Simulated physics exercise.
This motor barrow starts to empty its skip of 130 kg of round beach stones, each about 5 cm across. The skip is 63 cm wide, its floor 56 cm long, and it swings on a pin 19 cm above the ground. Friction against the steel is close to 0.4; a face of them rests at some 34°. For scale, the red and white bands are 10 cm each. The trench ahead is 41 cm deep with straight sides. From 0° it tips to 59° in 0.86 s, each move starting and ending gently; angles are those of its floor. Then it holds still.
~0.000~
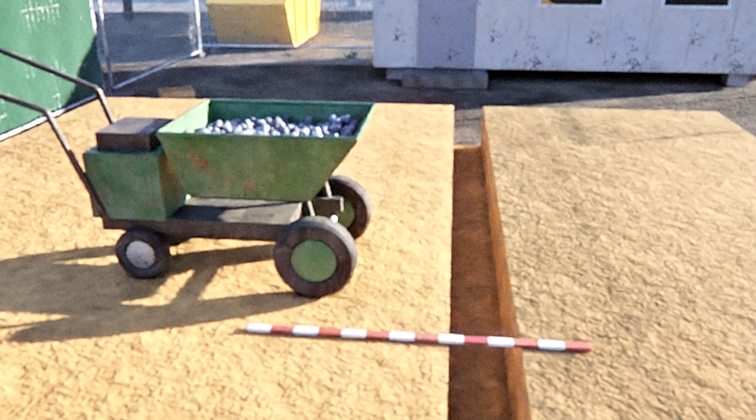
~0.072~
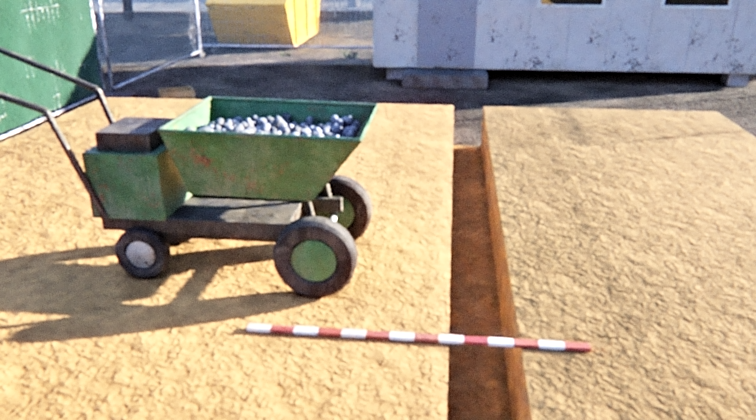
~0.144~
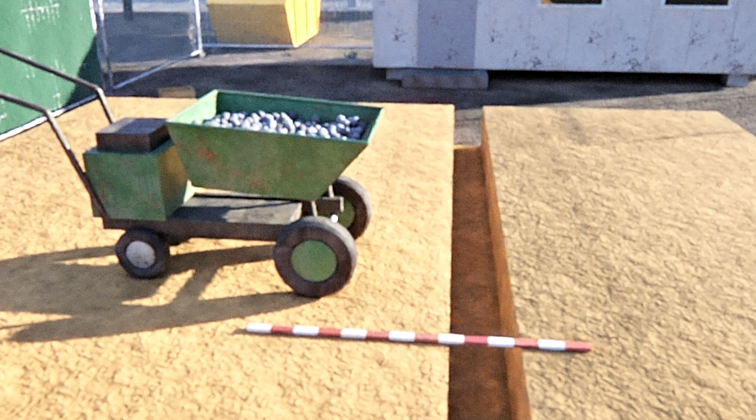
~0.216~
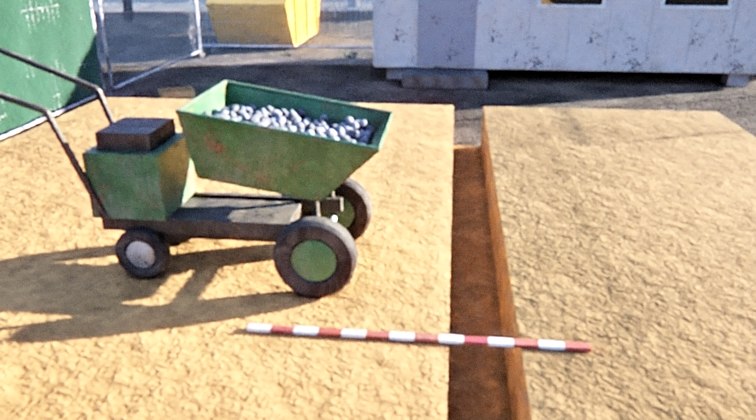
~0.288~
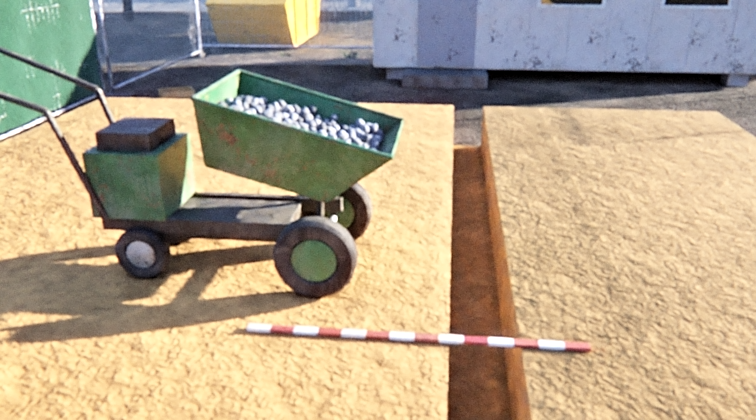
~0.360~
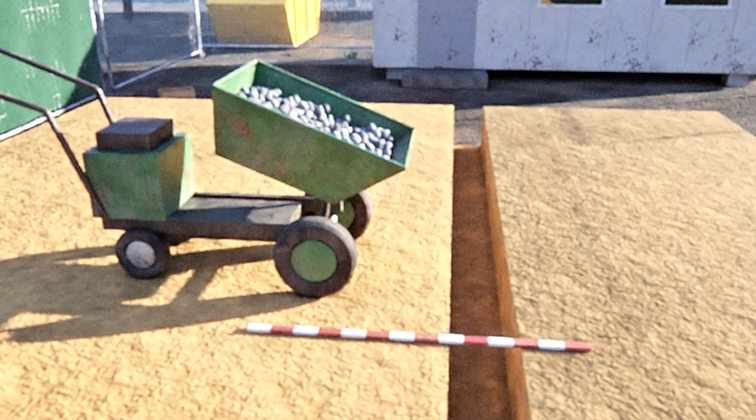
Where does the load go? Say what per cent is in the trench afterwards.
Roughly 60 per cent ends in the trench.
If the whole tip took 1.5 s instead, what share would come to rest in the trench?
Then about 70 per cent.
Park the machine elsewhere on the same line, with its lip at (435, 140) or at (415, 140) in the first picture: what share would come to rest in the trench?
Near 10 per cent from the first place, 25 from the second.
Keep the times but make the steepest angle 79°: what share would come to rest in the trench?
In that case some 85 per cent.
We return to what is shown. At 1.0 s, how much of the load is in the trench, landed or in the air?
About 15 per cent by then.
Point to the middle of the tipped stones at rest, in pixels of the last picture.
Near (486, 328).
After 0.6 s the floor is at 49°; 100 % in the skip; the foremost stones are at (426, 192).
After 1.0 s the floor is at 59°; 87 % in the skip, 1 % short of the trench, 13 % in the trench; the foremost stones are at (502, 273).
After 1.3 s the floor is at 59°; 49 % in the skip, 31 % in the trench, 20 % past the trench; the foremost stones are at (619, 285).
After 3.3 s the floor is at 59°; 19 % in the skip, 60 % in the trench, 21 % past the trench; the foremost stones are past the picture's edge.
